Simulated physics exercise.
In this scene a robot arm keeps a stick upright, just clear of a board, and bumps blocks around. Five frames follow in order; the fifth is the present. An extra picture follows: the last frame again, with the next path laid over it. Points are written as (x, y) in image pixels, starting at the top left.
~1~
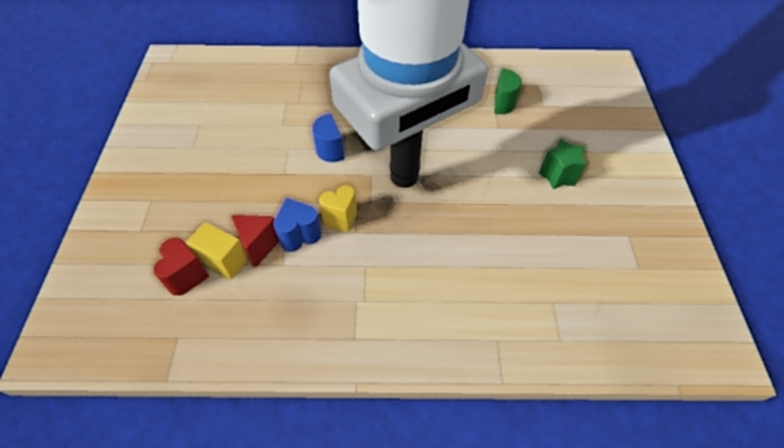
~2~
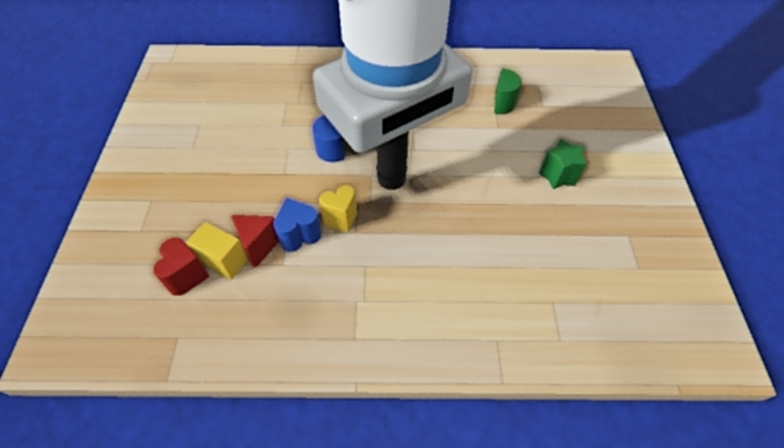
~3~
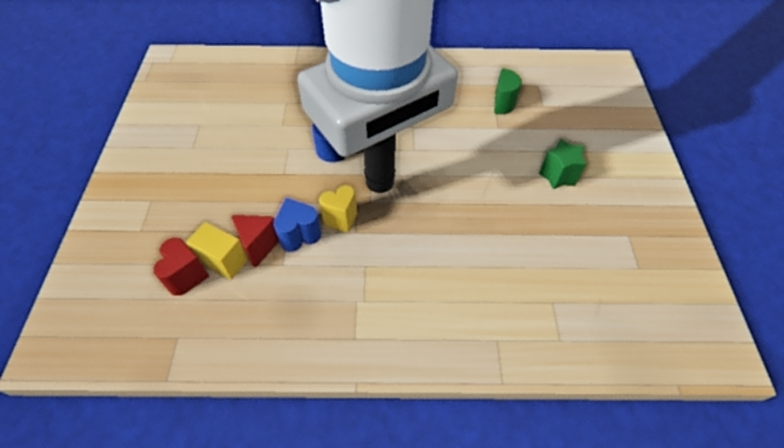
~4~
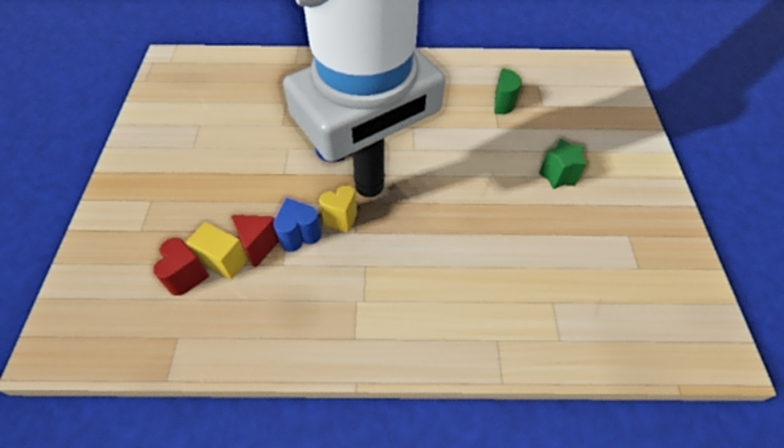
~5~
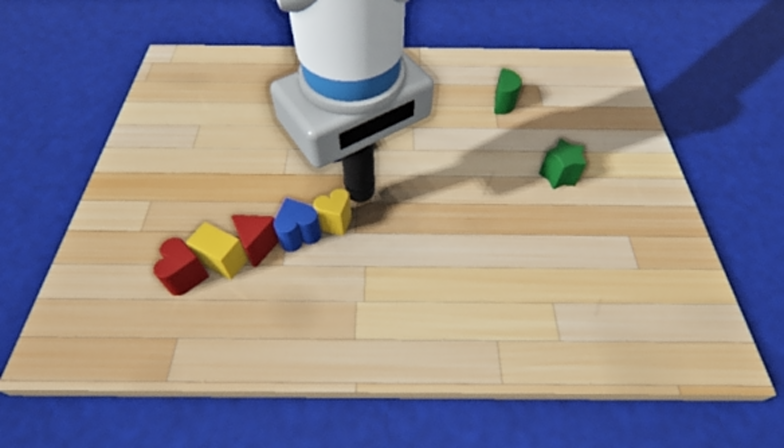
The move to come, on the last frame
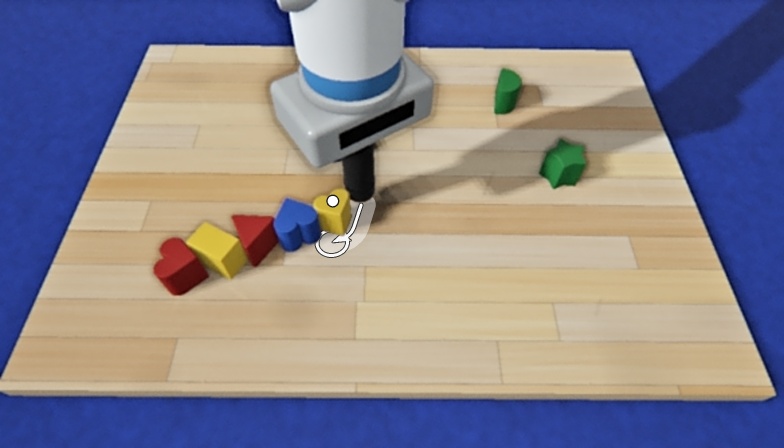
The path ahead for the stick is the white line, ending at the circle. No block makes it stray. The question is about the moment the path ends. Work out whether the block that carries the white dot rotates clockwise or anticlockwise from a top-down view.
From the top, the block rotates counterclockwise.
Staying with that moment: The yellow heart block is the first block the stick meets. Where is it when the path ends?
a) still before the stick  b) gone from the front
(a)
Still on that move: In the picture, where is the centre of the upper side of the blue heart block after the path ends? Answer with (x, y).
In the picture, that point is around (277, 240).
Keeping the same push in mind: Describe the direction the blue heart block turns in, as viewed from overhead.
Bird's-eye view: Clockwise.
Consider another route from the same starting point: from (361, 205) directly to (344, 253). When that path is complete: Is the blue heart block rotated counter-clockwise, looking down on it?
I'd say no.
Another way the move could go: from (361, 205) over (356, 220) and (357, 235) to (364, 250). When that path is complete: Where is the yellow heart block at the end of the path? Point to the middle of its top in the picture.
I'd guess (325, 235).
The line goes from (361, 205) via (356, 220) and (349, 234), ending at (332, 242); the dot is on the yellow heart block.
The first path, step by step. Halfway along, stick (352, 215); red triangular block (246, 225), turned 15° anticlockwise; blue heart block (283, 227), turned 40° clockwise; yellow heart block (323, 225).
At the end, stick (330, 230); red triangular block (245, 224), turned 15° anticlockwise; blue heart block (277, 240), turned 85° clockwise; blue D-shaped block unmoved; yellow heart block (308, 247), turned 30° anticlockwise.
